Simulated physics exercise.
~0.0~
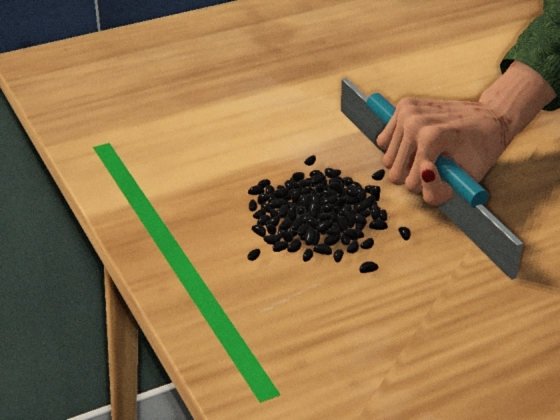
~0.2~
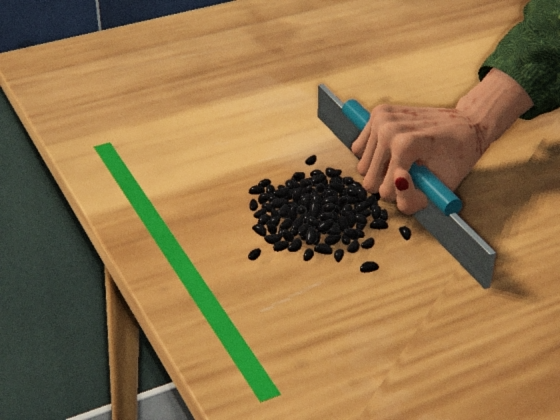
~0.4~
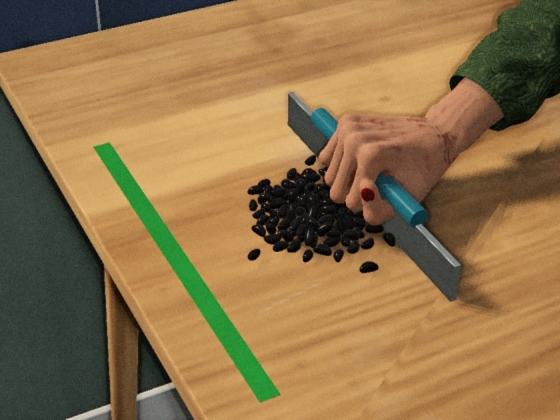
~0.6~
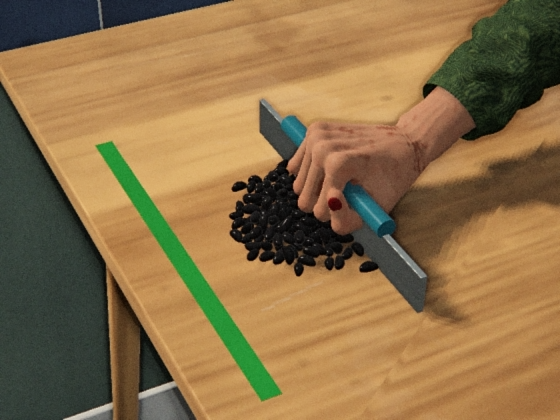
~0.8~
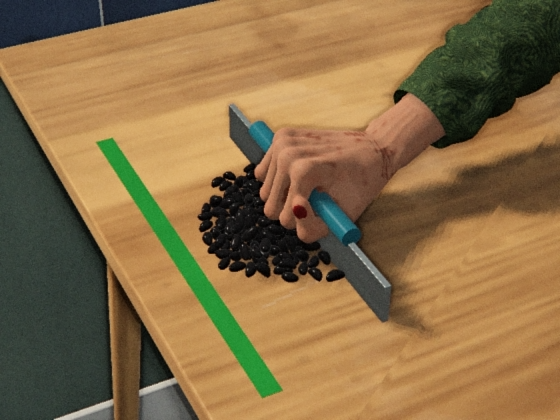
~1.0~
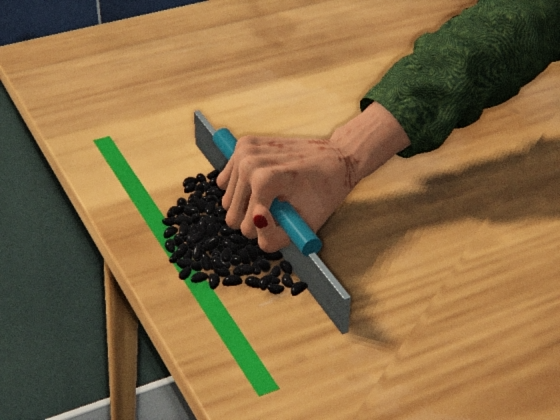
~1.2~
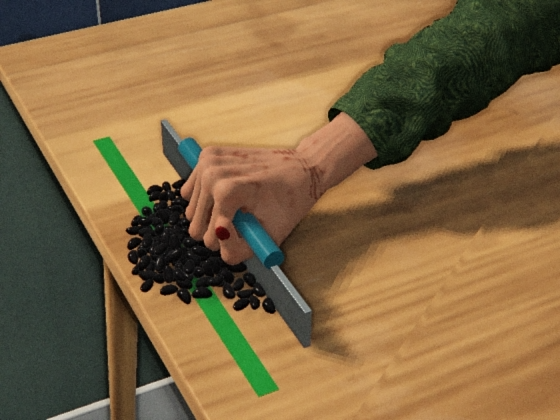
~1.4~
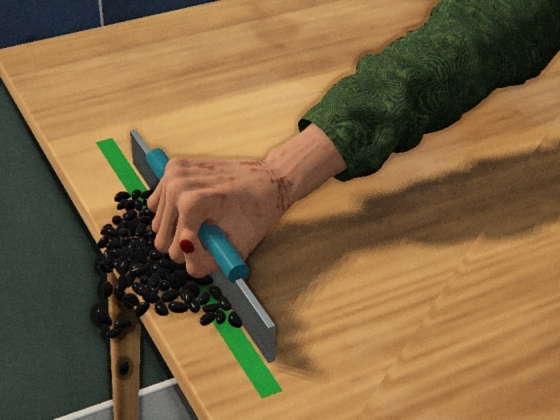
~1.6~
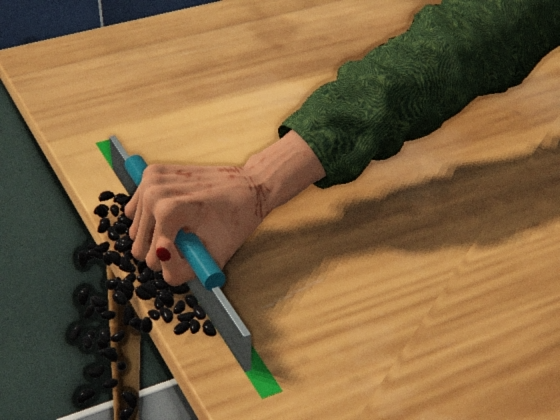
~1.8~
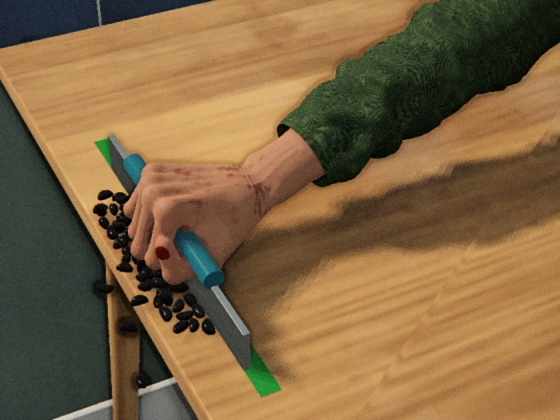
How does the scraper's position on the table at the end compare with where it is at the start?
At the start the scraper is on the right side of the table, beyond the black heap and well away from the green tape. By the end it is farther left and a little lower in view, resting at the tape near the table's left edge.
